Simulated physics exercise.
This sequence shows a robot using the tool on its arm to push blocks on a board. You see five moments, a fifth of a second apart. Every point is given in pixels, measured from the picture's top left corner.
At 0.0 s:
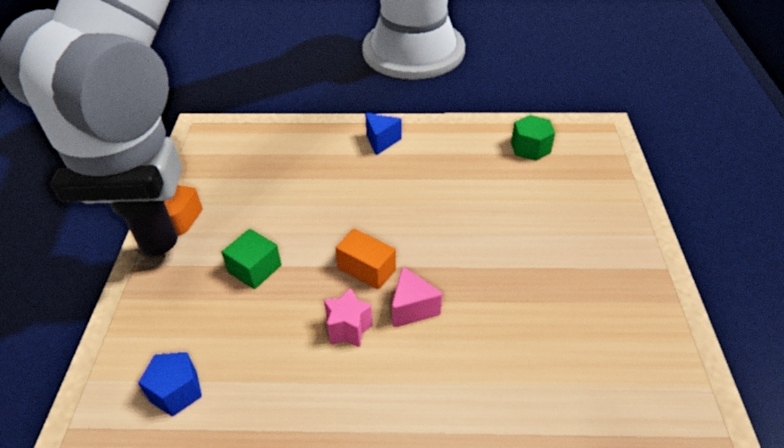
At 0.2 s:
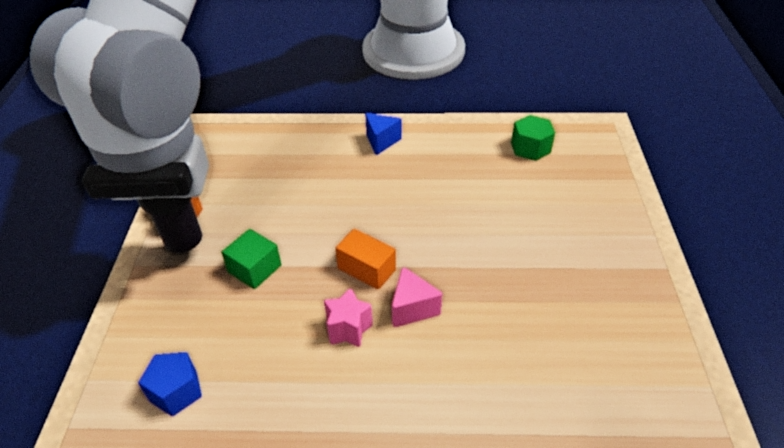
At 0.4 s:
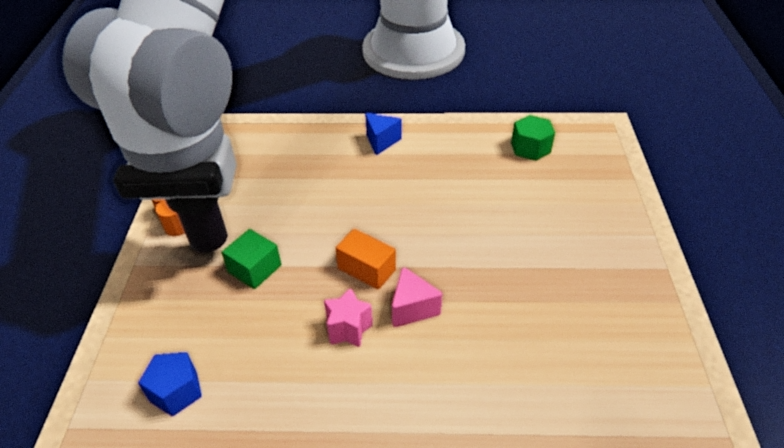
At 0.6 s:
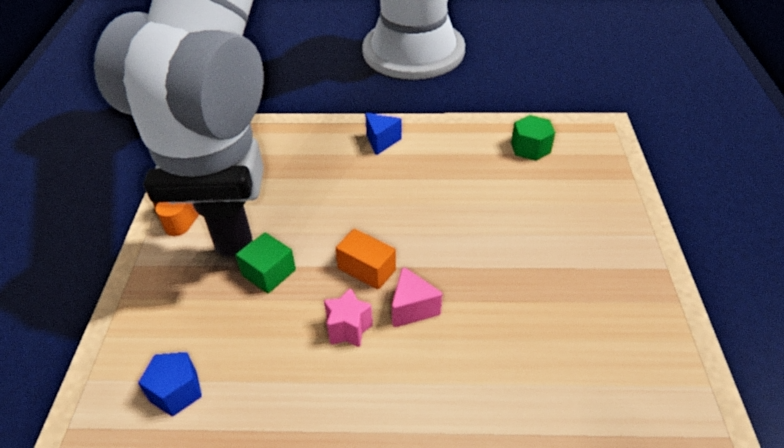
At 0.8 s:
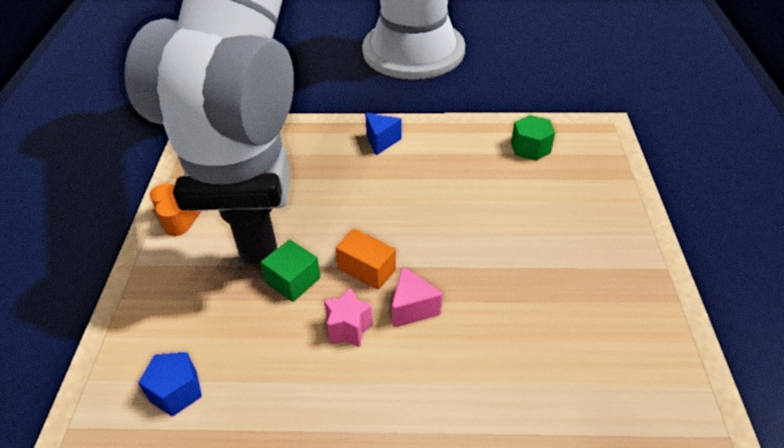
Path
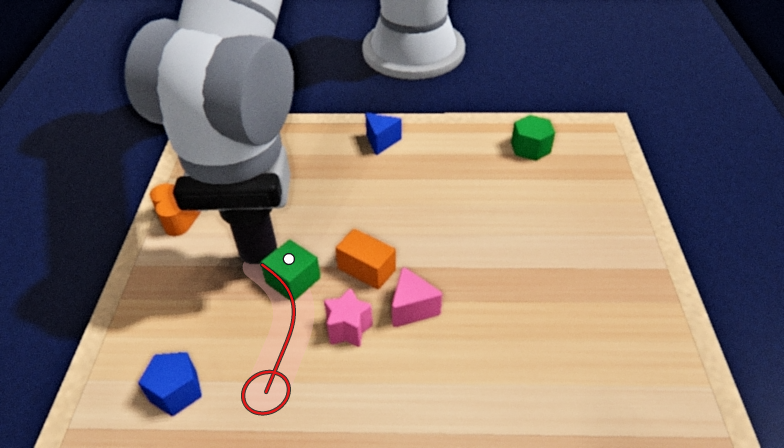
At first, a robot arm holds its black tool near the board's left edge, beside an orange block and left of a green block. The tool moves right until it meets the green block, then pushes it right and slightly down, closer to the orange rectangle and pink star, which stay still.
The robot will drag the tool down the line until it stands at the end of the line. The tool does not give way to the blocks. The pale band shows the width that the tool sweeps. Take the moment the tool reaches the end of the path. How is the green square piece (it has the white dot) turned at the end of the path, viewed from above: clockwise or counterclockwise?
The turn is anti-clockwise.
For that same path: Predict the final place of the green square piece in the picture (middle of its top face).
My prediction: (332, 281).
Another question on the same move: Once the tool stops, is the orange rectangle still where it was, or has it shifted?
It keeps its spot.
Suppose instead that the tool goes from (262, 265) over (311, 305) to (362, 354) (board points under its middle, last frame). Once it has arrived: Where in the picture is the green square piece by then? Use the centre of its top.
I predict (381, 295).
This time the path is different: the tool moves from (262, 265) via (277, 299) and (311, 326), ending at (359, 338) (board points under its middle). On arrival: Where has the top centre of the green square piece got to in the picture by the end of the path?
The spot you're after is about (351, 279) in the image.
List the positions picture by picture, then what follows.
The first picture shows tool tip at (159, 242); block tops, blue five-sided block at (166, 372); green square piece at (249, 247); pink star at (346, 308); orange rectangle at (365, 247).
The second picture shows tool at (183, 239); blocks unchanged.
The third picture shows tool at (209, 239); blocks unchanged.
The fourth picture shows tool at (234, 243); green square piece at (264, 251).
The fifth picture shows tool at (258, 250); blue five-sided block at (166, 372); green square piece at (289, 259); pink star at (346, 308); orange rectangle at (365, 247).
Path on the board, from (262, 265) over (291, 296) and (287, 341) to (266, 392); the dot is on the green square piece.
What follows on the original path. One third of the way, tool at (288, 281); green square piece at (328, 279), turned 40° anticlockwise; pink star at (350, 309).
Two thirds of the way, tool at (283, 327); green square piece at (332, 281), turned 45° anticlockwise; pink star at (353, 312), turned 10° clockwise.
At the end, tool at (261, 378); blue five-sided block in place; green square piece at (332, 281), turned 45° anticlockwise; pink star at (353, 312), turned 10° clockwise; orange rectangle in place.
